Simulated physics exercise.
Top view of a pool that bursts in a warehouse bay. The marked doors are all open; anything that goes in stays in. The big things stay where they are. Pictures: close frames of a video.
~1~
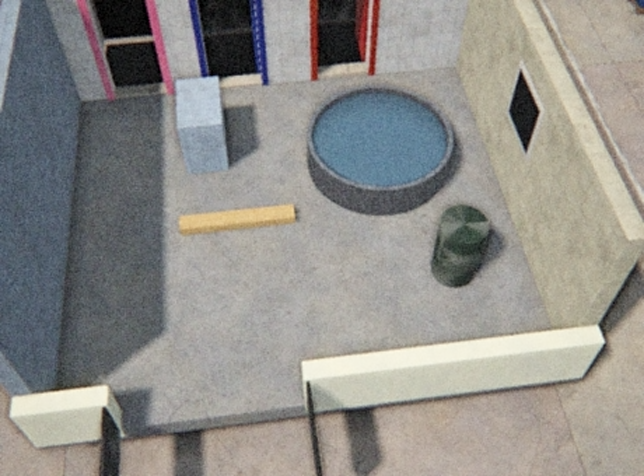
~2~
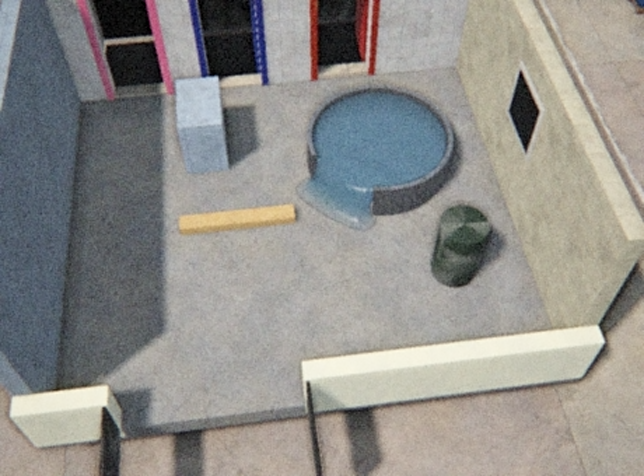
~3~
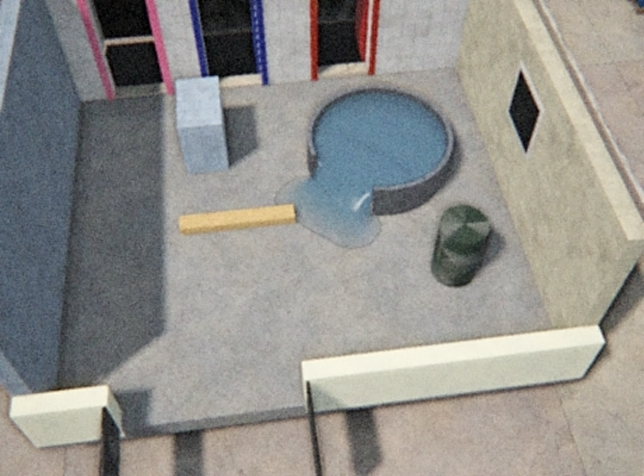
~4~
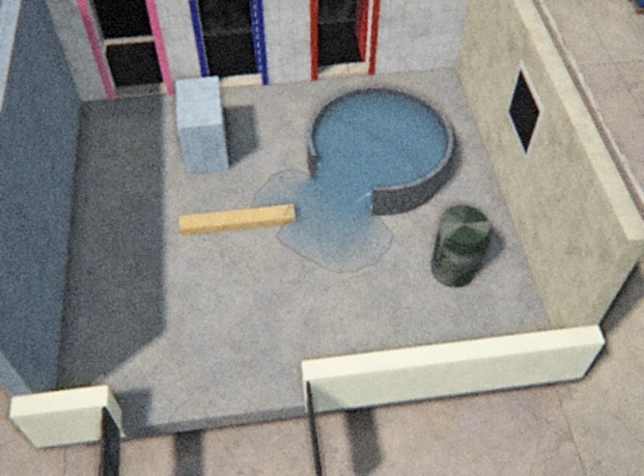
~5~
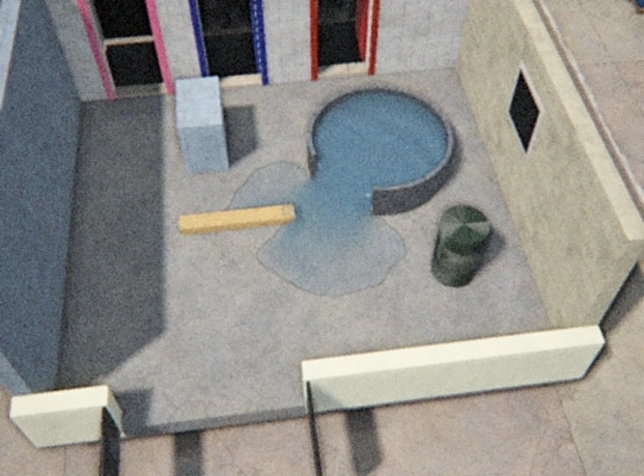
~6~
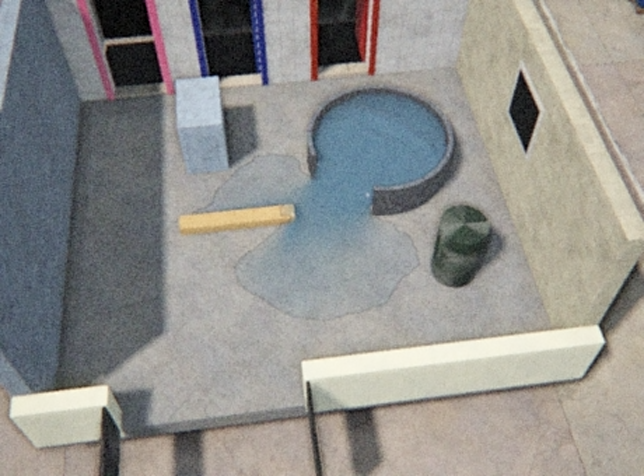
In a walled concrete yard, a round pool bursts open at its near side, water spreading around a yellow beam.
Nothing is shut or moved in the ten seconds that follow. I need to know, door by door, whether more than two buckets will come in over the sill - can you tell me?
In order: The red door counts as not over. The pink door counts as not over. The blue door counts as not over.
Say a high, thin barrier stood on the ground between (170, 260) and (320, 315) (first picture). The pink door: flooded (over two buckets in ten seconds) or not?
The pink door exceeds the limit.
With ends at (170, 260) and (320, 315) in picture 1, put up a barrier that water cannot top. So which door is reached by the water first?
I'd say the door marked pink.
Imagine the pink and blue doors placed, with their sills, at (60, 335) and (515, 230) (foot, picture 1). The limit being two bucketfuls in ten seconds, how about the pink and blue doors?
I'd put the pink door as over and the blue door as under.
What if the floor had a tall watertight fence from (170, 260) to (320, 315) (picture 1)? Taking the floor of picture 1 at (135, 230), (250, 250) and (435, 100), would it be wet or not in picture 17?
Reading the points as listed, I get deluged, then deluged, then left untouched.
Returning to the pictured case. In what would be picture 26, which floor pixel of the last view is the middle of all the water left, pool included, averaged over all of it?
Near pixel (296, 221).
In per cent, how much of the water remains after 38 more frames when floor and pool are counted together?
I'd put it near 74 %.
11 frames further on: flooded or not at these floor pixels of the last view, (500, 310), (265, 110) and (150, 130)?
First spot not wet, second not wet, third not wet.
A moment on, water covers 30 % of the floor; the red door not reached, the pink door not reached, the blue door not reached.
Next, water covers 45 % of the floor; the red door not reached, the pink door not reached, the blue door not reached.
Then, water covers 55 % of the floor; the red door not reached, the pink door not reached, the blue door not reached.
Later, water covers 65 % of the floor; the red door not reached, the pink door under two buckets in, the blue door wet at the sill, nothing in.
In the end, water covers 90 % of the floor; the red door wet at the sill, nothing in, the pink door under two buckets in, the blue door wet at the sill, nothing in.
